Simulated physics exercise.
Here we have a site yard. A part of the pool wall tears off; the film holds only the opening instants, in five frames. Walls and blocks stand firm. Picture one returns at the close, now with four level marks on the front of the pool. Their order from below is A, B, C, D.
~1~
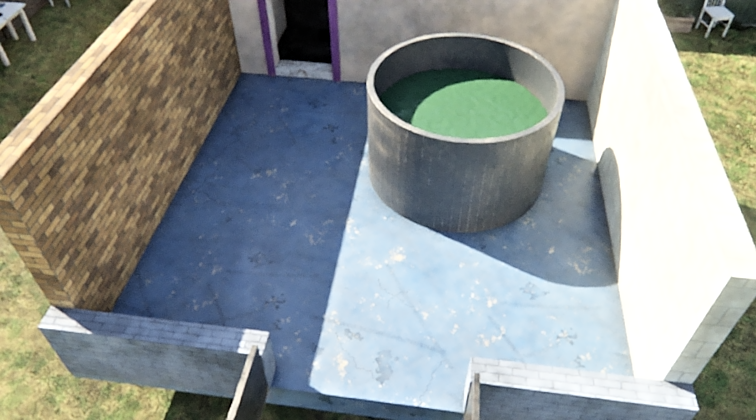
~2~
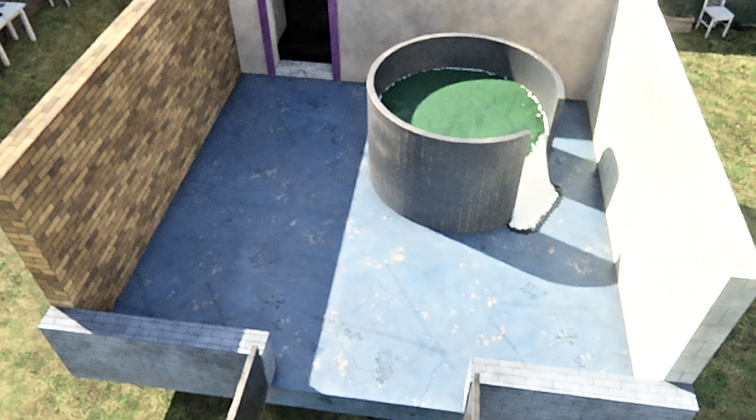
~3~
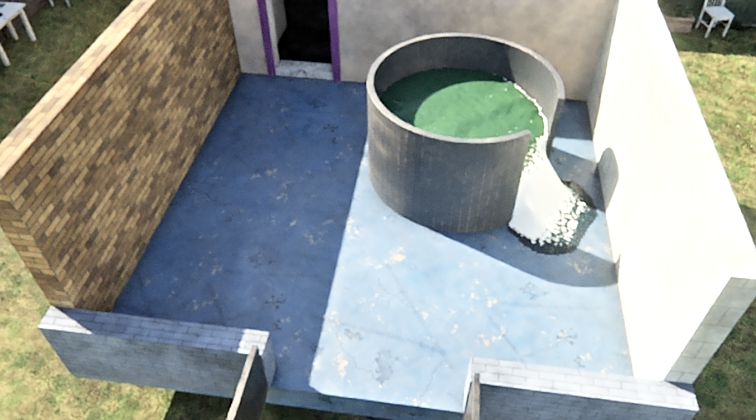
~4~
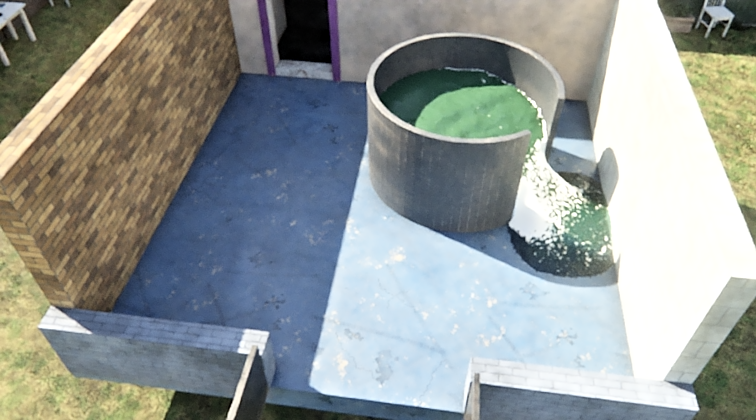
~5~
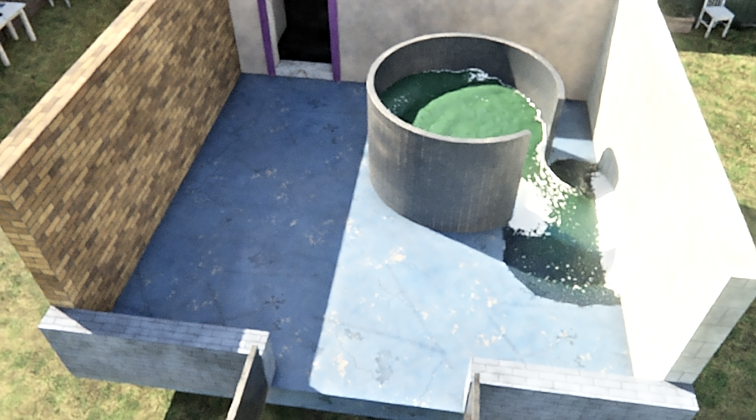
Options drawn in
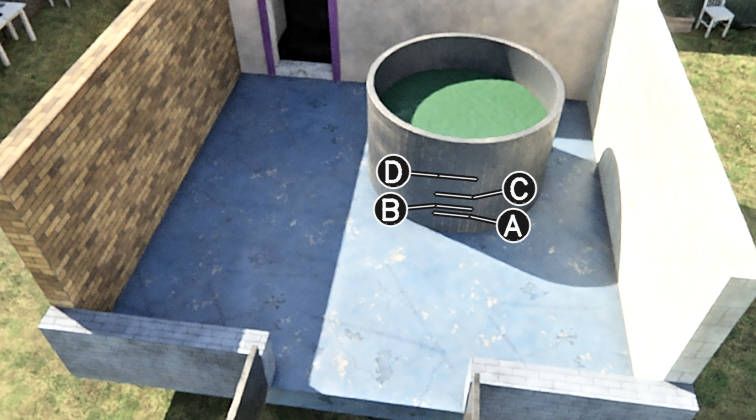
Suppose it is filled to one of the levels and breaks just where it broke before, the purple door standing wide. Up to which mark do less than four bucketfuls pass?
The answer is line D.
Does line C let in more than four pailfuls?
No, that is safe.
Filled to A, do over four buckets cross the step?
No, that is safe.
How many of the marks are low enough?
All of them.
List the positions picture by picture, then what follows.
The first picture shows water in the pool at rest, its middle at (461, 115); foot of the purple doorway at (305, 77); open gate at (368, 341).
In the second picture, 1 % of the ground under water, visible out to (553, 188).
In the third picture, 3 % of the ground under water, visible out to (564, 245).
In the fourth picture, 6 % of the ground under water, visible out to (598, 265).
In the fifth picture, 9 % of the ground under water, visible out to (621, 298).
In white, A at (452, 214); B at (453, 207); C at (454, 195); D at (456, 177); from the bottom up A, B, C, D.
Choosing A, nothing gets over.
Choosing B, nothing gets over.
Choosing C, nothing gets over.
Choosing D, a splash gets over, under a bucket.
